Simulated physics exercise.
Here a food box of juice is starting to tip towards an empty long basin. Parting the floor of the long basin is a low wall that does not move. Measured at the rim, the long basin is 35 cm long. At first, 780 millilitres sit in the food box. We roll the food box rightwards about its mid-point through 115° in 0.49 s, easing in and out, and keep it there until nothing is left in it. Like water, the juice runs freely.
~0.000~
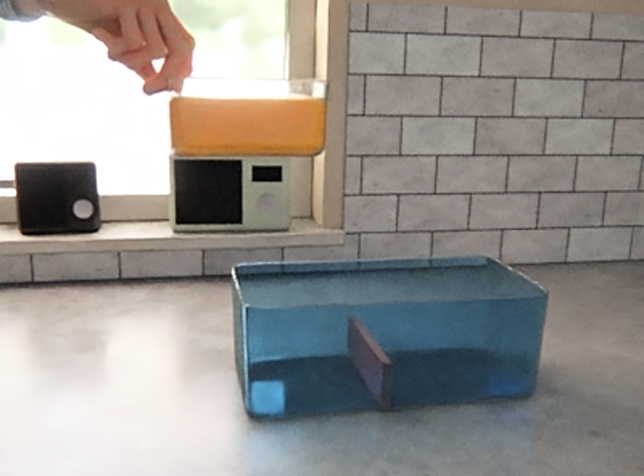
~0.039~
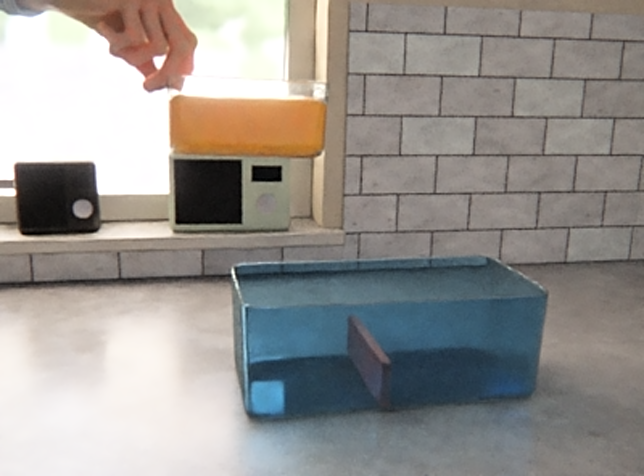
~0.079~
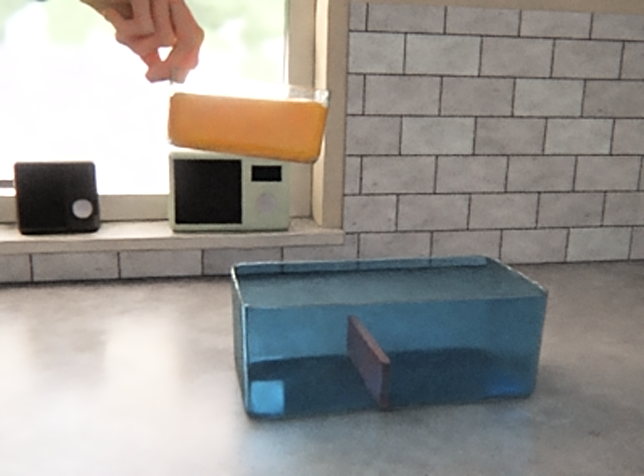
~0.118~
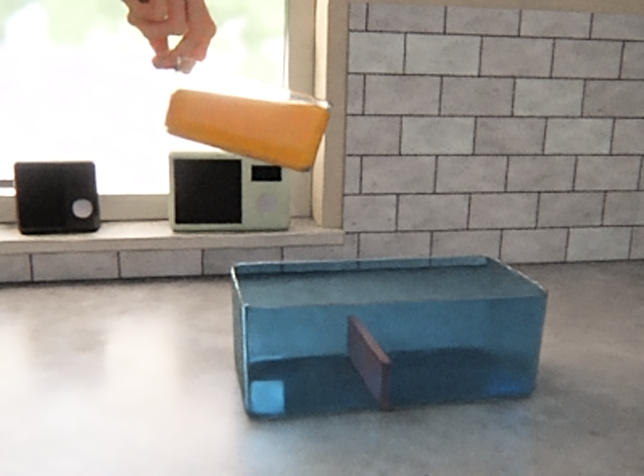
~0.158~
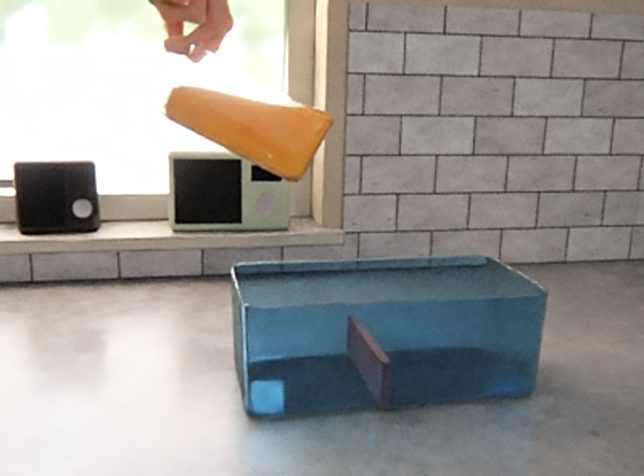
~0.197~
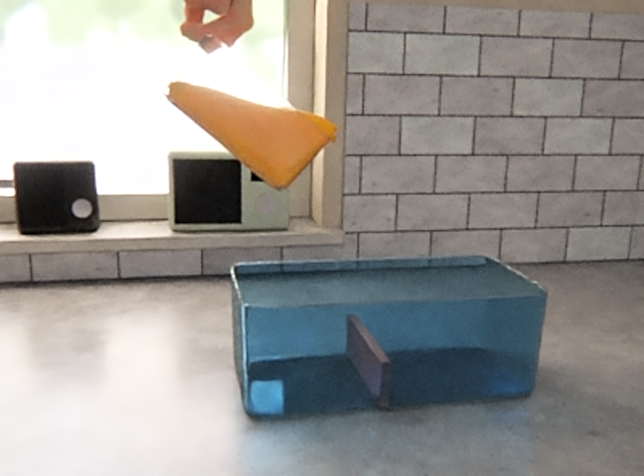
A hand reaches in at the upper left above a clear box of orange juice, in a steady, roughly level view of a grey worktop by a bright window and pale brick tiles. Below sits a long blue see-through basin with a low dark wall inside, while a black device and a pale green one rest on the sill. The box rolls steeply rightwards, its juice sloping and reaching the lowered rim, as the hand drifts right and upward.
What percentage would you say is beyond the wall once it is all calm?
I would put it at about 34 per cent.
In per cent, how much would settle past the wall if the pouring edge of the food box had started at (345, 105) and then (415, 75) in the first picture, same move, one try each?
In order, 60 and 85 per cent.
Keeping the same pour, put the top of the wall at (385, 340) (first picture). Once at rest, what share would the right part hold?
In that case, some 15 percent.
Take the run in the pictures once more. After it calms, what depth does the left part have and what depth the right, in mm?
Depths at rest: Left around 20 mm, right around 8 mm.
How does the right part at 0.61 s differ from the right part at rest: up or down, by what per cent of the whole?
Looks like it goes higher by around 1.
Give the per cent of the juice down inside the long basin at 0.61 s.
Around 90 in a hundred.
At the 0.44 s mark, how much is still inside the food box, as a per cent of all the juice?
12 %.
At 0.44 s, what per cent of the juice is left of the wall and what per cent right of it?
I'd say about 18 left and about 16 right.
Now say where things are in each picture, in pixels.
In the first picture, it leans 0°; its right rim is at (321, 83); the juice meets the walls at (170, 96) and (317, 99); the long basin's rim runs from (237, 286) to (519, 275); the wall's top is at (368, 338).
In the second picture, it leans 2°; its right rim is at (321, 85); the juice meets the walls at (171, 96) and (317, 99).
In the third picture, it leans 7°; its right rim is at (324, 93); the juice meets the walls at (171, 92) and (319, 103).
In the fourth picture, it leans 16°; its right rim is at (326, 104); the juice meets the walls at (172, 90) and (321, 106).
In the fifth picture, it leans 27°; its right rim is at (325, 120); the juice meets the walls at (171, 88) and (325, 115); 1 per cent is over the edge.
In the sixth picture, it leans 40°; its right rim is at (321, 138); the juice meets the walls at (171, 80) and (306, 118); 6 per cent is over the edge.
By 0.44 s the tilt is 111° and 12 per cent is still to pour, 17 is left of the wall and 16 right of it.
By 0.61 s the tilt is 115° and 3 per cent is still to pour, 58 is left of the wall and 32 right of it.
By 0.79 s the tilt is 115° and 0 per cent is still to pour, 61 is left of the wall and 32 right of it.
By 0.99 s the tilt is 115° and 0 per cent is still to pour, 63 is left of the wall and 33 right of it.
At rest 63 per cent lies left of the wall, 34 right of it and 3 outside.
